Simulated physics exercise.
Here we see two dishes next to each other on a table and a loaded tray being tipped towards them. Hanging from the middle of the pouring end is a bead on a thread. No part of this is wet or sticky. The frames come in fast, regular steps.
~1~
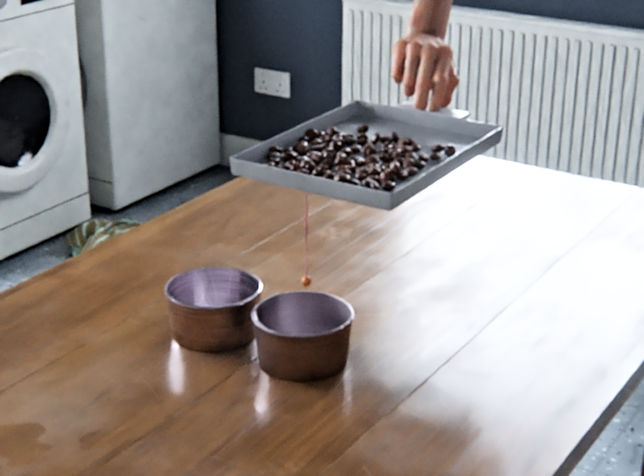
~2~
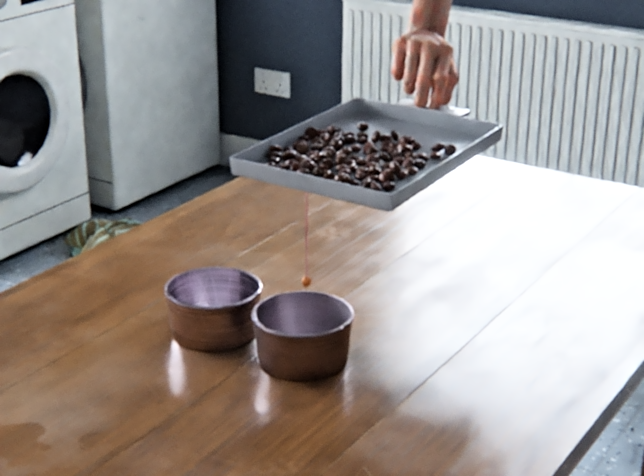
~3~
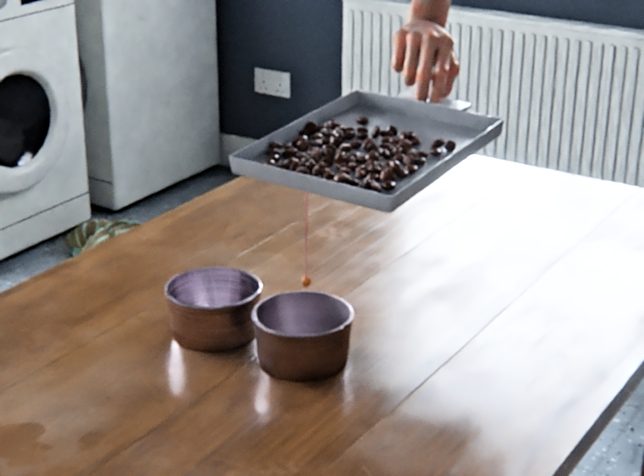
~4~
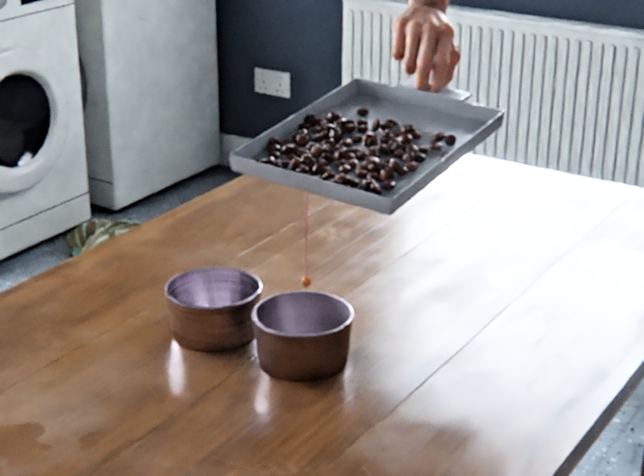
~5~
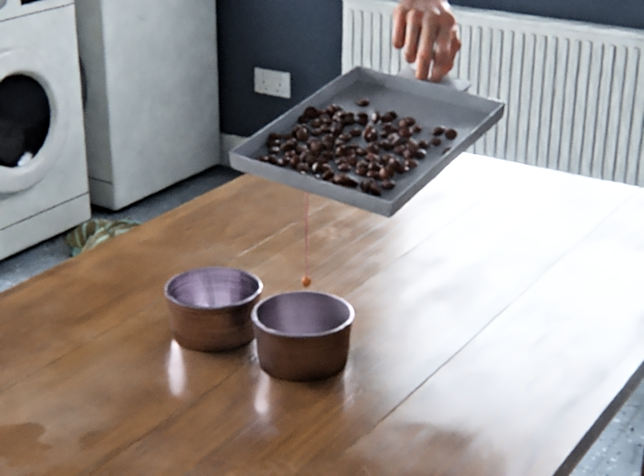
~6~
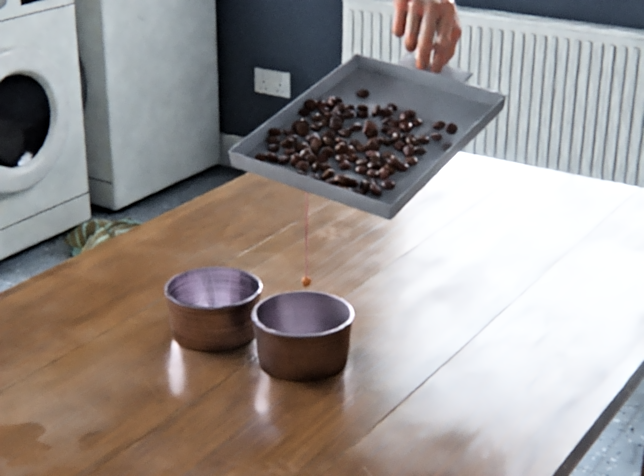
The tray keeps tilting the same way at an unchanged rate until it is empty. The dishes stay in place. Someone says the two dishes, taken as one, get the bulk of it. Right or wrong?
Wrong, they get less than half.
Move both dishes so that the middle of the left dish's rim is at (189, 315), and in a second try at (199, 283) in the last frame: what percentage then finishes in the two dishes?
Around 10 % followed by around 20 %.
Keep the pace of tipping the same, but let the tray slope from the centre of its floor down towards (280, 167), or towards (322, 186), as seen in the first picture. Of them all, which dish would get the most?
The left-side dish, then the right-side dish.
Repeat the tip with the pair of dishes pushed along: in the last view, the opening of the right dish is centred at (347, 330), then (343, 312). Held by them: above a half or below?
The bulk of it, then the bulk of it.
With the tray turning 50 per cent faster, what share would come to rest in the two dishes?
That comes to about 30 in every hundred.
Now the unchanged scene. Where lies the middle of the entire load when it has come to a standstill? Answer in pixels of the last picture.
(365, 374).
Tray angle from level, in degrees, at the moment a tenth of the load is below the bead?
That would be about 95 degrees from level.
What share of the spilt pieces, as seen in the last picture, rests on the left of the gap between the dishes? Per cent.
Close to 0 %.
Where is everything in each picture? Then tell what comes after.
Corners of the pouring end at (232, 158) and (391, 193), level; middle of the load at (354, 160), flat chocolate drops; left dish at (185, 322); right dish at (275, 351); bead on its thread at (307, 281), in the first frame.
Corners of the pouring end at (232, 157) and (391, 194), level; middle of the load at (354, 159), in the second frame.
Corners of the pouring end at (232, 156) and (391, 196), tipped barely, lowest at the right corner; middle of the load at (354, 156), in the third frame.
Corners of the pouring end at (232, 154) and (391, 198), tipped a little, lowest at the right corner; middle of the load at (342, 151), in the fourth frame.
Corners of the pouring end at (231, 152) and (391, 201), tipped a little, lowest at the right corner; middle of the load at (342, 147), in the fifth frame.
Corners of the pouring end at (231, 151) and (391, 204), tipped a little, lowest at the right corner; middle of the load at (354, 143); left dish at (185, 322); right dish at (275, 351), in the sixth frame.
Soon, tray tipped steeply; all on the tray.
A while on, tray tipped right over; about half on the tray; a small part in the right dish; a small part outside both; about a third in the air.
Towards the end, tray tipped past a quarter turn; about a quarter in the right dish; about two thirds outside both.
Finally, tray tipped past a quarter turn; about a quarter in the right dish; none in the left dish; about two thirds outside both.
